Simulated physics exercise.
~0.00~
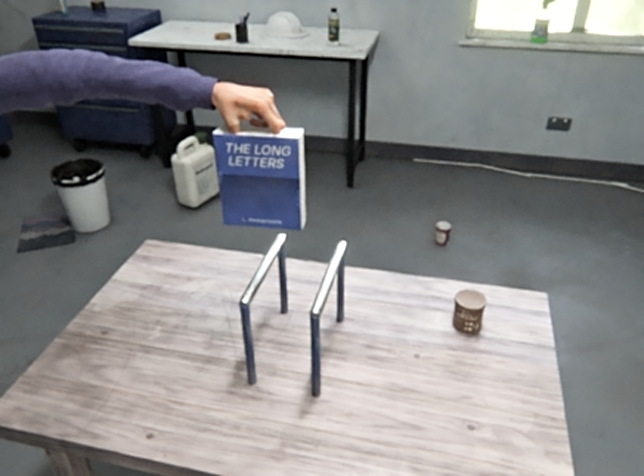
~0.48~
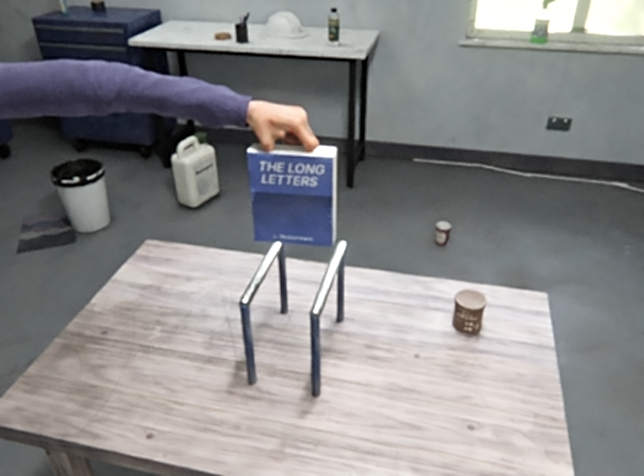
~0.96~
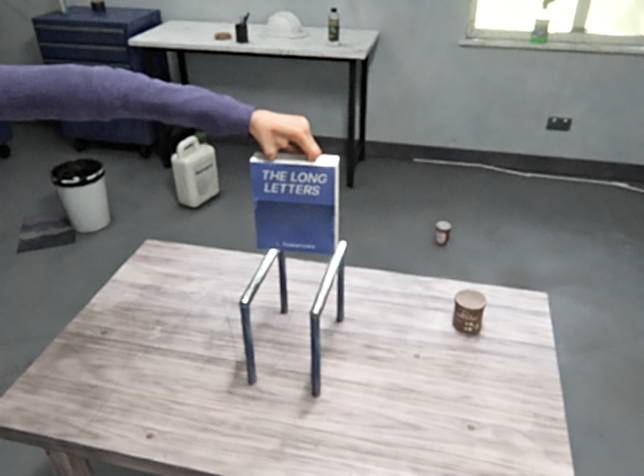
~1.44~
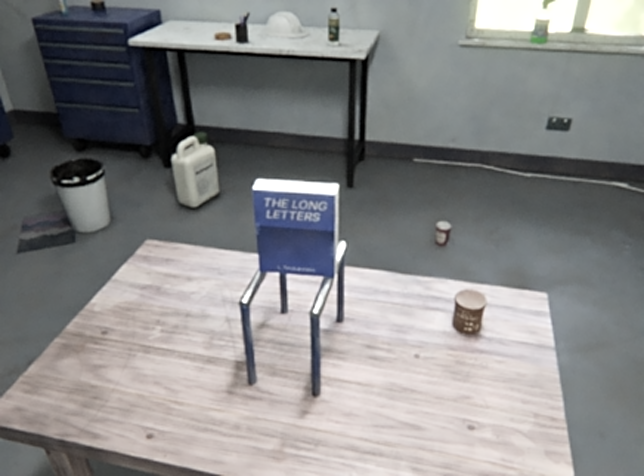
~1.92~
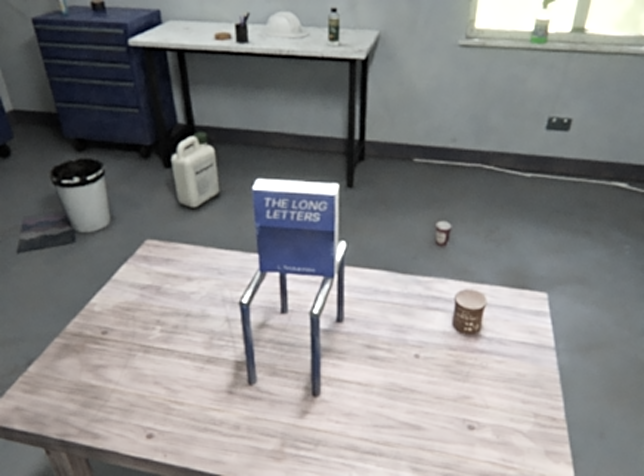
A hand lowering an upright blue book onto two parallel metal rails on a table and letting go, the book staying on top.
